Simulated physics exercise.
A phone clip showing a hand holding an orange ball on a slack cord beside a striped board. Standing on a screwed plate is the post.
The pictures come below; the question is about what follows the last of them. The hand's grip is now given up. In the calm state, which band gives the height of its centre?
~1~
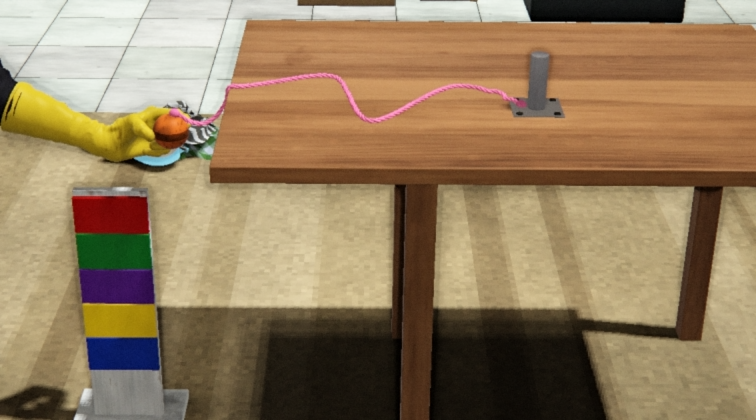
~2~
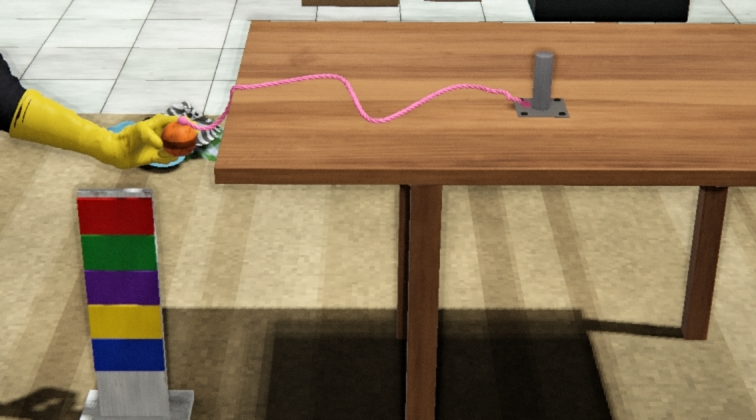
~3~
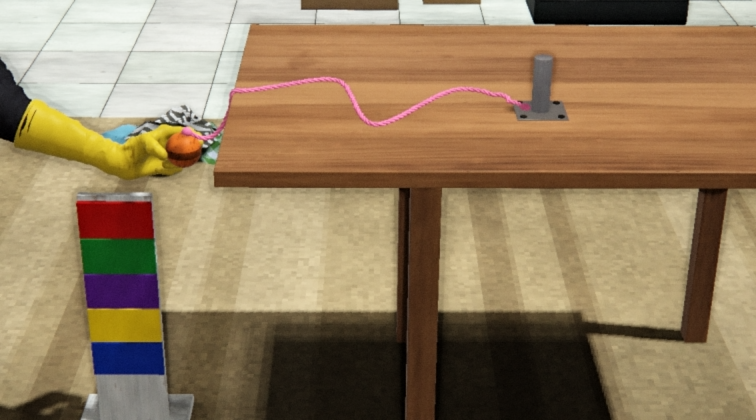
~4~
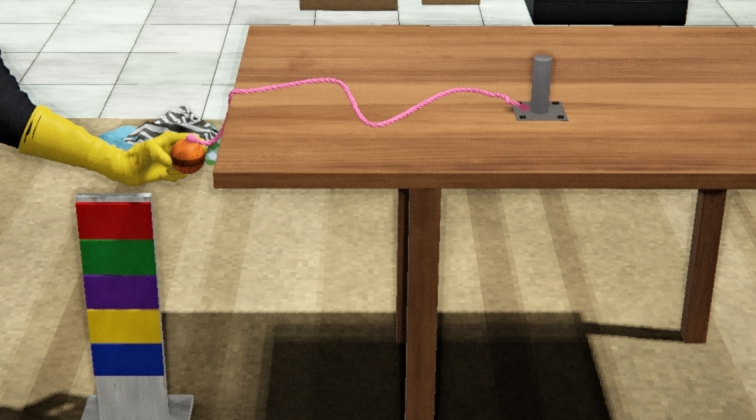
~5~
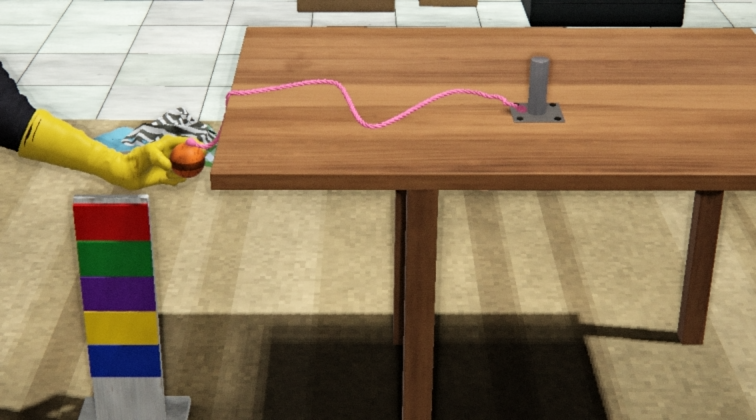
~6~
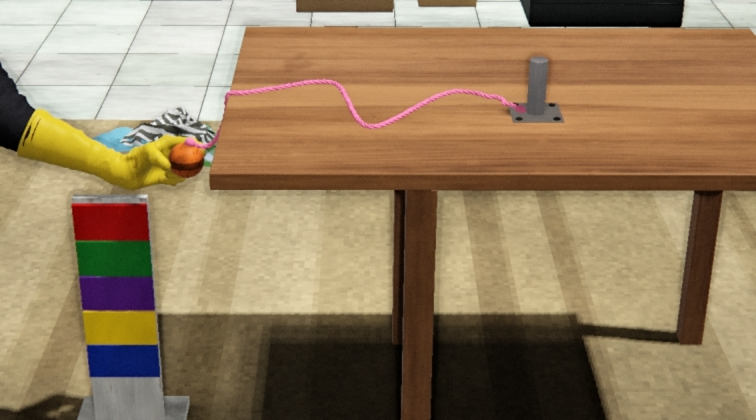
The yellow band gives it.
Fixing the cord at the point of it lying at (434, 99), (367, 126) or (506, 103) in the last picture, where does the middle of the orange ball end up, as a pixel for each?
Approximately (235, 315), (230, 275) and (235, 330) respectively.
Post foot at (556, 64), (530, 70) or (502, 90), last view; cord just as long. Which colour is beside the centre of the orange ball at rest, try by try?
Going case by case, it's purple, yellow and finally blue.
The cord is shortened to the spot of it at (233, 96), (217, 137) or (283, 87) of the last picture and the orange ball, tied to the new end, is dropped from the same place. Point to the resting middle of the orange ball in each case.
I'd put it around (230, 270) for the first cut, (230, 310) for the second and (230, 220) for the third.
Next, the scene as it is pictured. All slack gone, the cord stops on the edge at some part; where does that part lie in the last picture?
The piece you want is at about (349, 102).
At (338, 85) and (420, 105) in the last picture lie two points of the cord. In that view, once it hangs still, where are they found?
(227, 152) and (374, 108).
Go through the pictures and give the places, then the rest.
In the first picture, orange ball (171, 131); red (110, 217); green (114, 252); purple (117, 287); yellow (120, 322); blue (123, 355).
In the second picture, orange ball (179, 139); cord through (500, 92) (425, 100) (364, 115) (343, 80) (256, 87).
In the third picture, orange ball (183, 150).
In the fourth picture, orange ball (188, 157); cord through (499, 95) (424, 104) (363, 119) (341, 84) (254, 91).
In the fifth picture, orange ball (187, 160).
In the sixth picture, orange ball (186, 160); cord through (495, 97) (420, 105) (359, 120) (338, 85) (251, 92).
Soon after, ball near (201, 270); level with green.
Then, ball near (251, 341); level with yellow.
Further on, ball near (231, 341); level with yellow.
At rest, ball near (238, 341); level with yellow. The cord holds its middle at yellow.
